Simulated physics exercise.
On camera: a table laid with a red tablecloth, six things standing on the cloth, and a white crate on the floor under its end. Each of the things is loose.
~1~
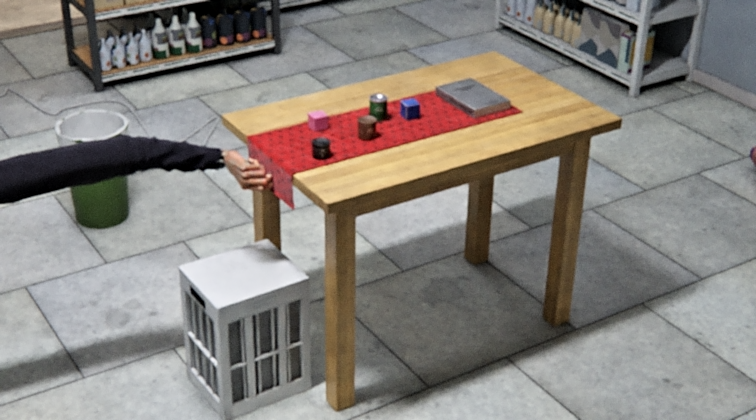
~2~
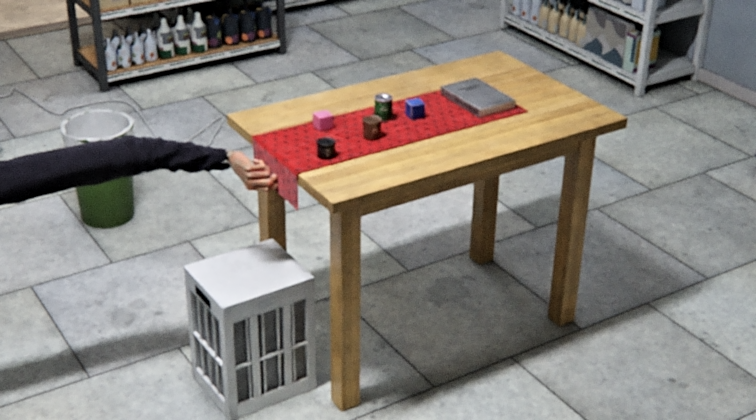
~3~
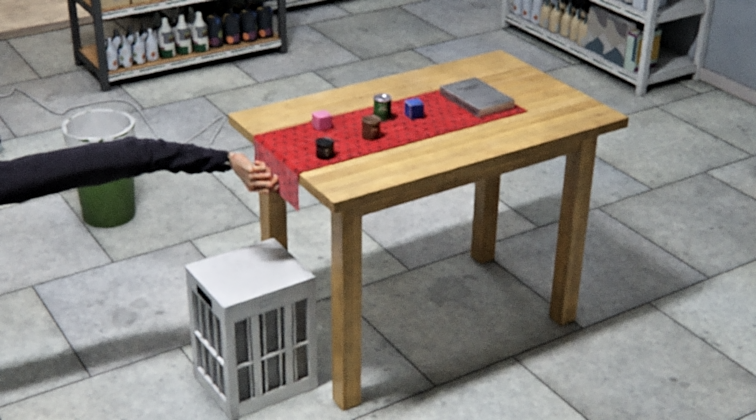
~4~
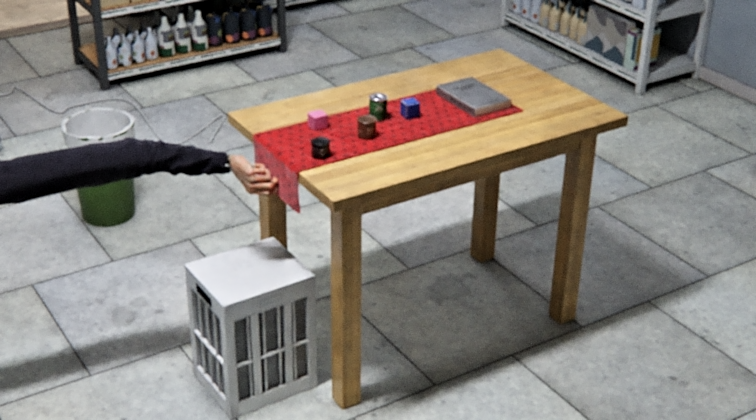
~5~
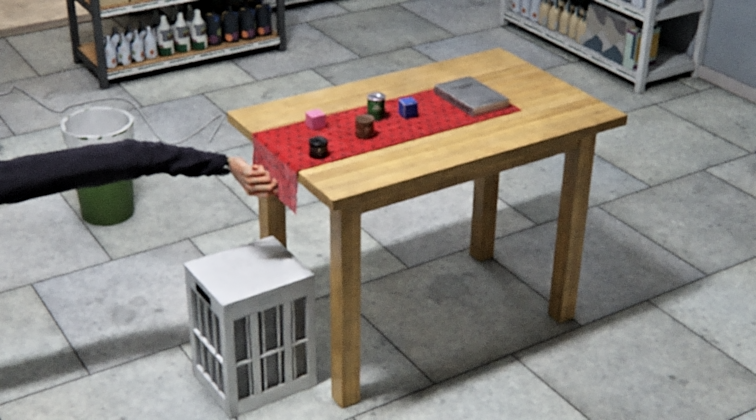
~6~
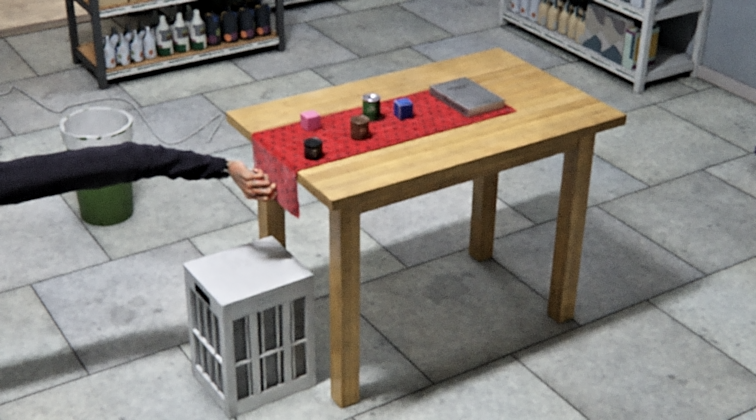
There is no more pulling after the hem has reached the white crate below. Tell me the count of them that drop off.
Oh, the ones that fall number just the two this time.
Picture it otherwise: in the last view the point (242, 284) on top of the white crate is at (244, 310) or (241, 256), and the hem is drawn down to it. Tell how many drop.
Then 3 and 1.
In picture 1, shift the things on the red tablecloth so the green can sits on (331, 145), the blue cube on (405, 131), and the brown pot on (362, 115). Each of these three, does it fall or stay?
Outcome: Green can falls away, blue cube stays aboard, brown pot stays aboard.
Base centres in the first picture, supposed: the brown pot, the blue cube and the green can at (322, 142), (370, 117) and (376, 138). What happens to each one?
So, the brown pot ends up down, the blue cube makes it through, the green can makes it through.
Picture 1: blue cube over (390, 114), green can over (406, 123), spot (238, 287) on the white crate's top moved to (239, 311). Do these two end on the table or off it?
Well, the blue cube is safe, and the green can is safe.
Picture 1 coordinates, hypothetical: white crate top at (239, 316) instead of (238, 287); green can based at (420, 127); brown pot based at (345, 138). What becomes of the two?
The green can does not fall, the brown pot is carried off.
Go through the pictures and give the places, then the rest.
The first frame shows hem (294, 210); black pot (321, 141); pink cube (318, 114); brown pot (367, 120); green can (378, 98); blue cube (410, 102); top of the crate (238, 287).
The second frame shows hem (298, 210); black pot (326, 141).
The third frame shows hem (299, 212); pink cube (322, 114).
The fourth frame shows hem (300, 214); brown pot (367, 119); top of the crate (244, 285).
The fifth frame shows hem (297, 216); green can (376, 96).
The sixth frame shows hem (299, 219); black pot (313, 142); pink cube (310, 114); brown pot (360, 119); green can (371, 97); blue cube (403, 102).
Soon after, hem near (275, 223); all still up.
After that, hem on the crate; black pot and pink cube gone.
In the end, hem on the crate; black pot and pink cube gone. The count of fallen things is two.
